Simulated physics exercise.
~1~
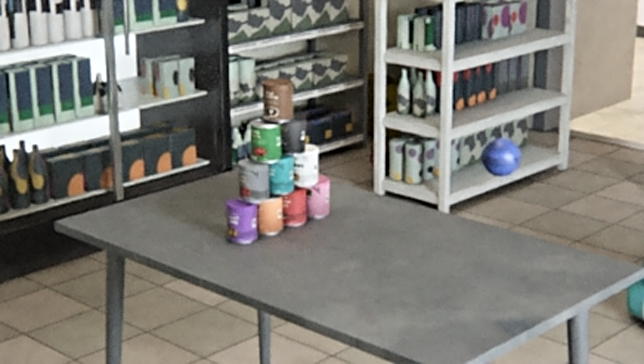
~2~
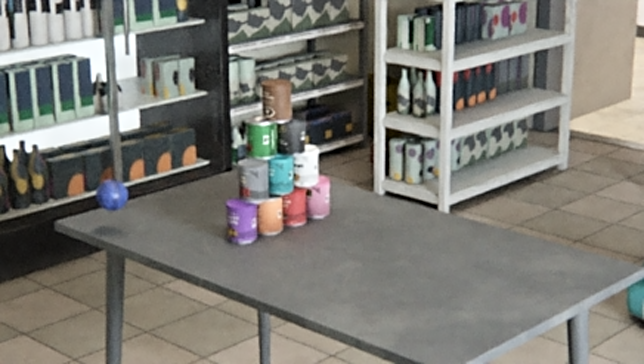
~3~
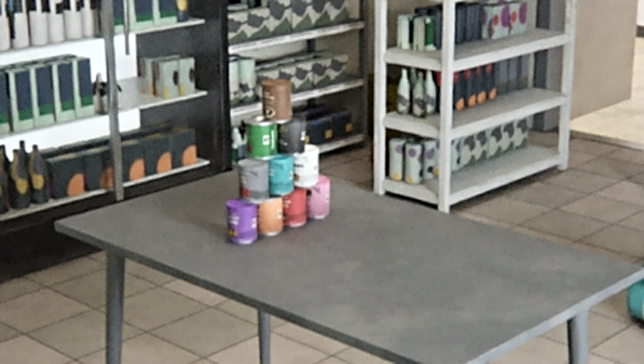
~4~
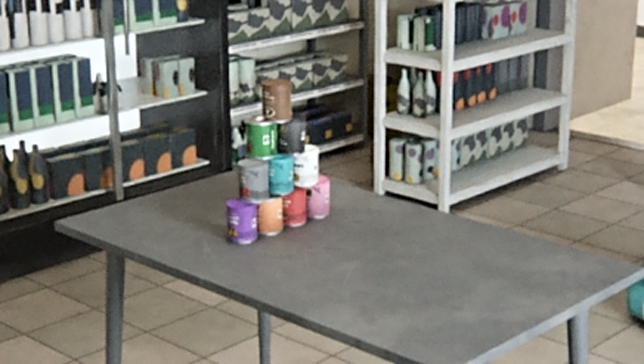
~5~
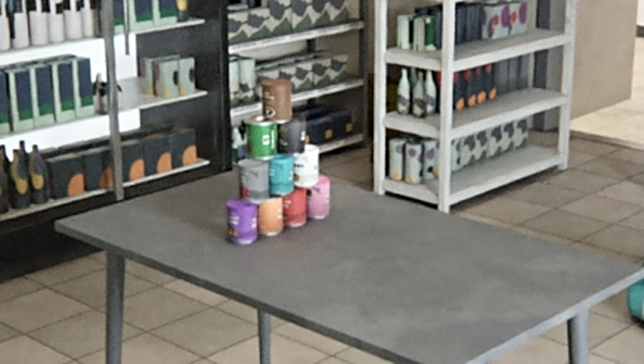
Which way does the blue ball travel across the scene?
The blue ball travels to the left, going from beside the white shelves to the far left end of the table.
